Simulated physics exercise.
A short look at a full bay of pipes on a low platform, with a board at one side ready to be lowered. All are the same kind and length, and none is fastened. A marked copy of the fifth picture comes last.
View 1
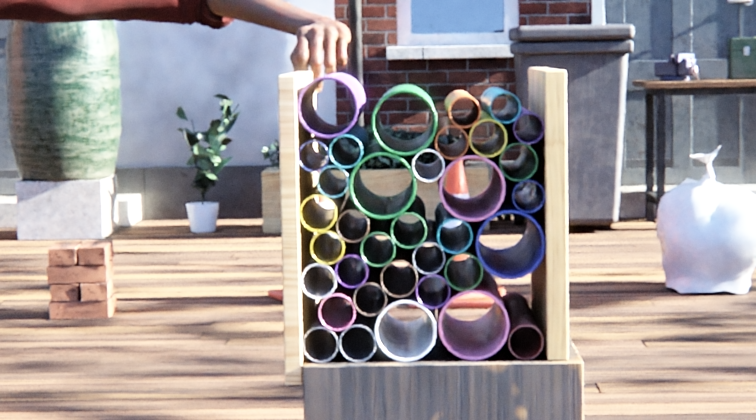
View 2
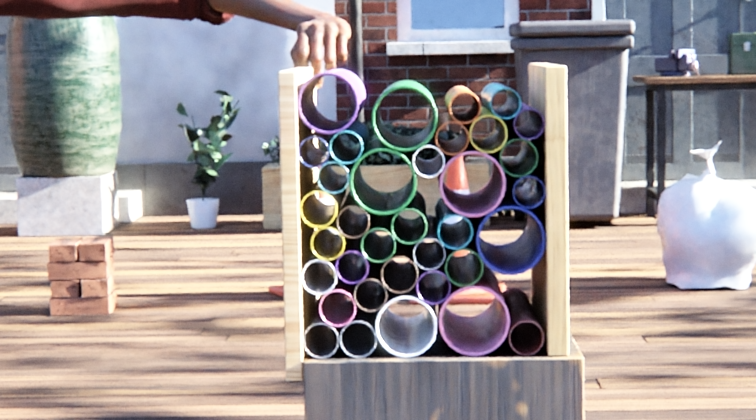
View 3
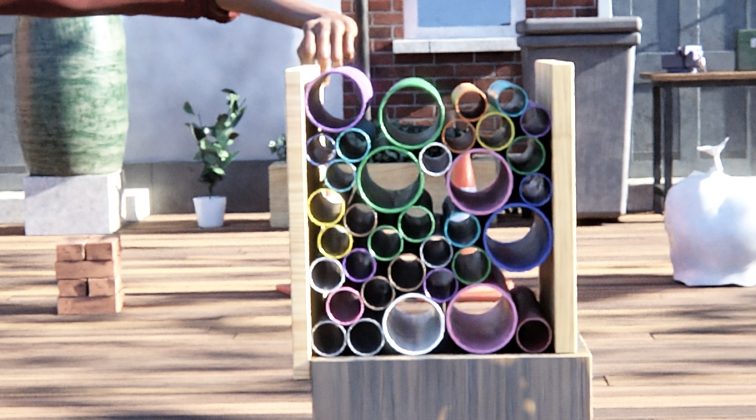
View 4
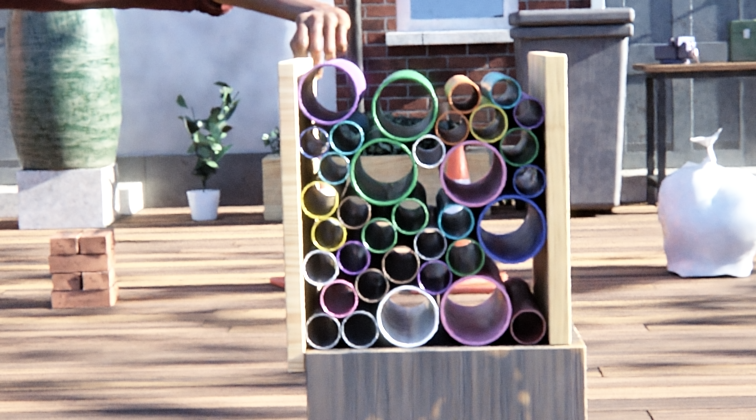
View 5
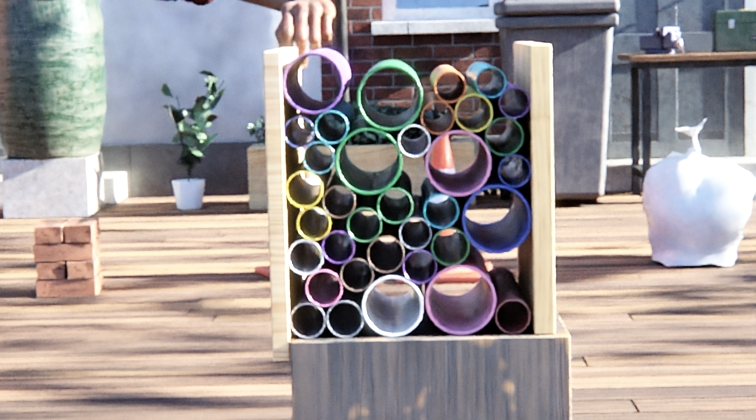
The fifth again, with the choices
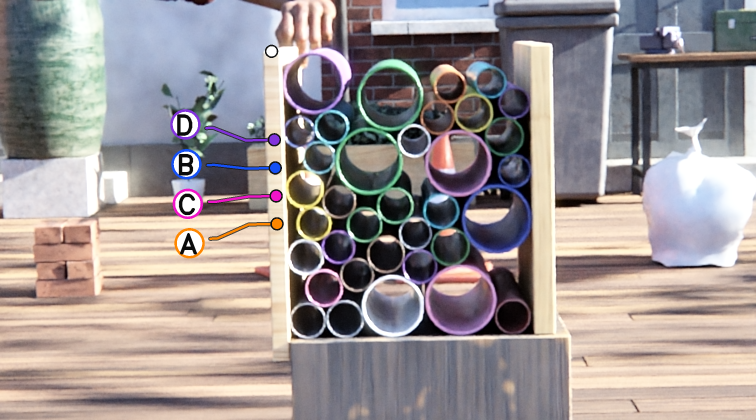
At first, a hand rests at the top left of a wooden-sided rack packed with pipes rimmed in purple, green, blue, yellow and other colours, on a low platform outdoors. The view then shifts slightly, while the hand stays near the left board and the pipes keep their arrangement.
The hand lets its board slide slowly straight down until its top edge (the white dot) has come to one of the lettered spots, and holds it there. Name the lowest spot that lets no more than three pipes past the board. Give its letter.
No lower than C.
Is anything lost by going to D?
No, at D.
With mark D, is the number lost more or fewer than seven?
At D, fewer than seven.
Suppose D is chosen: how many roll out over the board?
At D the number is none.
On the marked copy, A at (277, 224); B at (275, 168); C at (276, 196); D at (274, 140); the white dot at (271, 51).
Taking C. A third of the way, top of the board (283, 115).
Two thirds of the way, top of the board (286, 189).
When it is over, top of the board (286, 195), two out over the board.
As for the rest, A more than three out over the board; B two out over the board; D none out over the board.
